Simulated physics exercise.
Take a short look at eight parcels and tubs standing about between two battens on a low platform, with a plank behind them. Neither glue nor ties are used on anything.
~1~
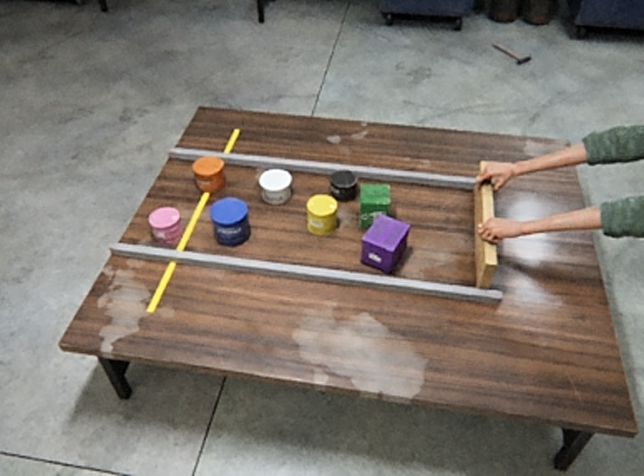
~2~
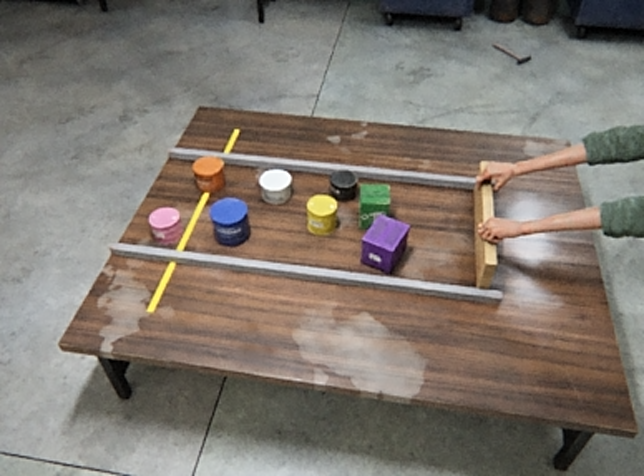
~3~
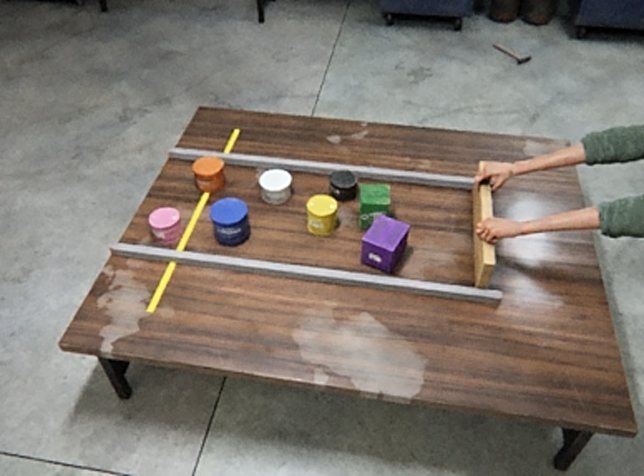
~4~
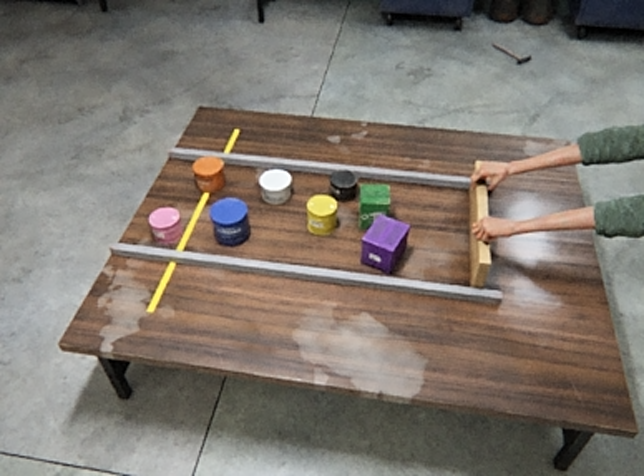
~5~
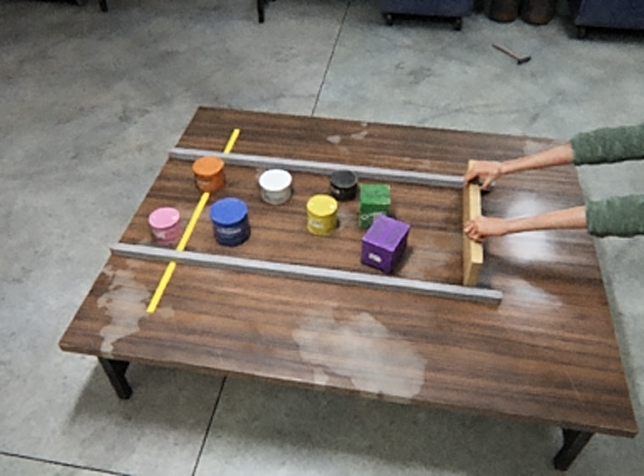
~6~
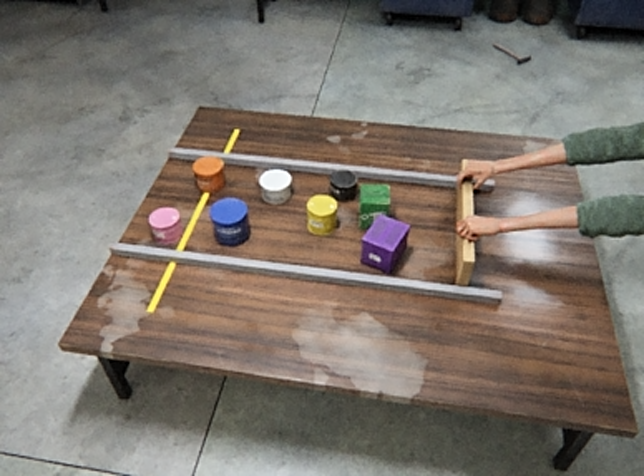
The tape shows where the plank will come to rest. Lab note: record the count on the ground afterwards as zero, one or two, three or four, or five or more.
When it halts, one, or two, of them have come off.
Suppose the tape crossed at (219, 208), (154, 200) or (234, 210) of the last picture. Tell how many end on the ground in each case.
Down on the ground: 0, 8 and 0.
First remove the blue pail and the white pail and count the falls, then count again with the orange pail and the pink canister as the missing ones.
Fallen: 0 in the first try, 0 in the other.
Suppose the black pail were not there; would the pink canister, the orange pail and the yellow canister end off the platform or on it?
Here's how it goes: The pink canister is gone, the orange pail hangs on, and the yellow canister hangs on.
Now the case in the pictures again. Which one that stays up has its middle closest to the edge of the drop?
The blue pail is foremost.
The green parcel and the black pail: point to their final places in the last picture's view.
Roughly (191, 181), and the other roughly (204, 162).
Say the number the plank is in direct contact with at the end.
4.
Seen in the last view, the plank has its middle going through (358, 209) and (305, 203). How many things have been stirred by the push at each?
One spot: 3. Other spot: 5.
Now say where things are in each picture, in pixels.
Pink canister (166, 225); orange pail (210, 175); blue pail (231, 223); plank (484, 223); tape (201, 206), in the first frame.
Orange pail (210, 175); green parcel (374, 207), in the second frame.
Blue pail (231, 223); black pail (343, 186), in the third frame.
Pink canister (166, 225); yellow canister (322, 215), in the fourth frame.
Orange pail (210, 175); purple tote (385, 245), in the fifth frame.
Pink canister (166, 225); orange pail (210, 175); blue pail (231, 223); plank (464, 221); tape (201, 206), in the sixth frame.
A little later, none off yet; pink canister at rest near (166, 225); orange pail at rest near (210, 175); blue pail at rest near (231, 223).
When it is over, the number that fall off is one or two; down, orange pail and pink canister.
